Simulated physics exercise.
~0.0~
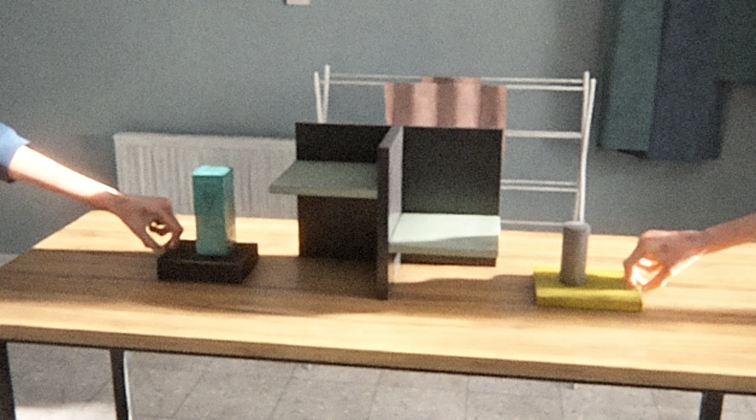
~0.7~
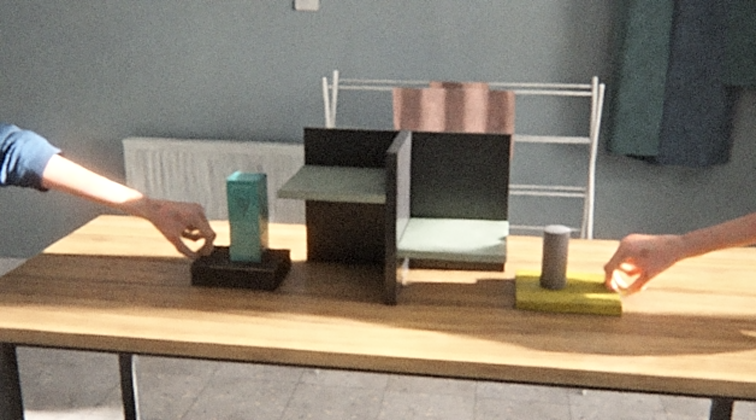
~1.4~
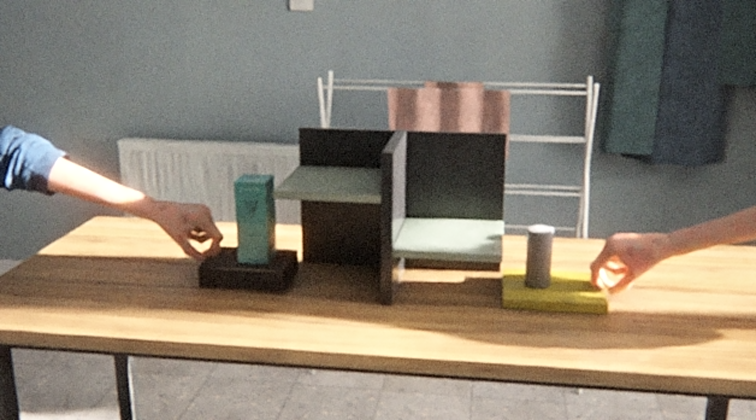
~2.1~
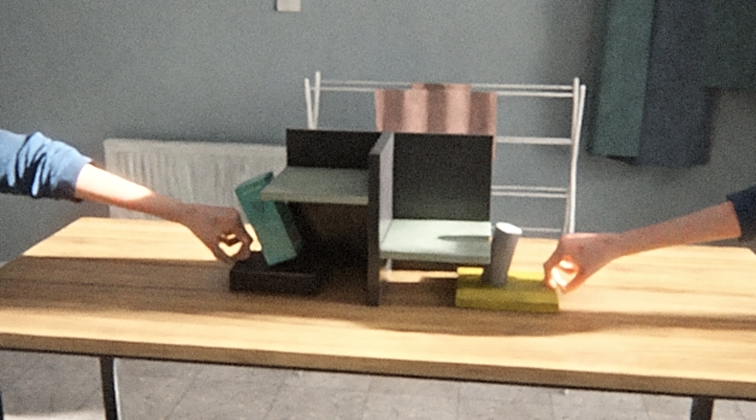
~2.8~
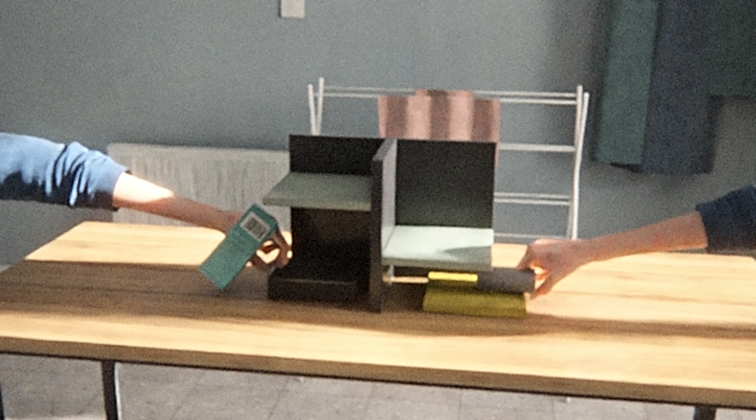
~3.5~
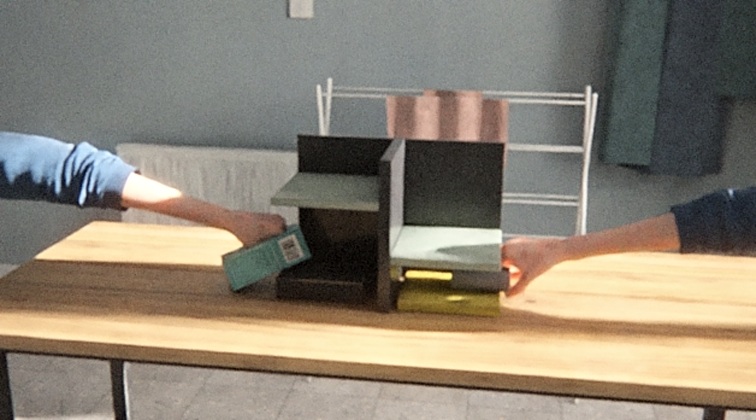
Two hands reach in from opposite sides of a wooden table, seen from the front by a slightly swaying camera, with a dark shelf unit with pale ledges between them. The left hand pushes a black board carrying an upright turquoise carton rightward, while the right hand slides a yellow box carrying a grey candle leftward. As the bases reach the low openings, the carton and candle strike the shelf and lean outward. The carton topples off to the left, and the candle drops onto its side. Finally, the carton lies tilted beside the left opening, and the candle lies flat above the yellow box, under the right ledge.
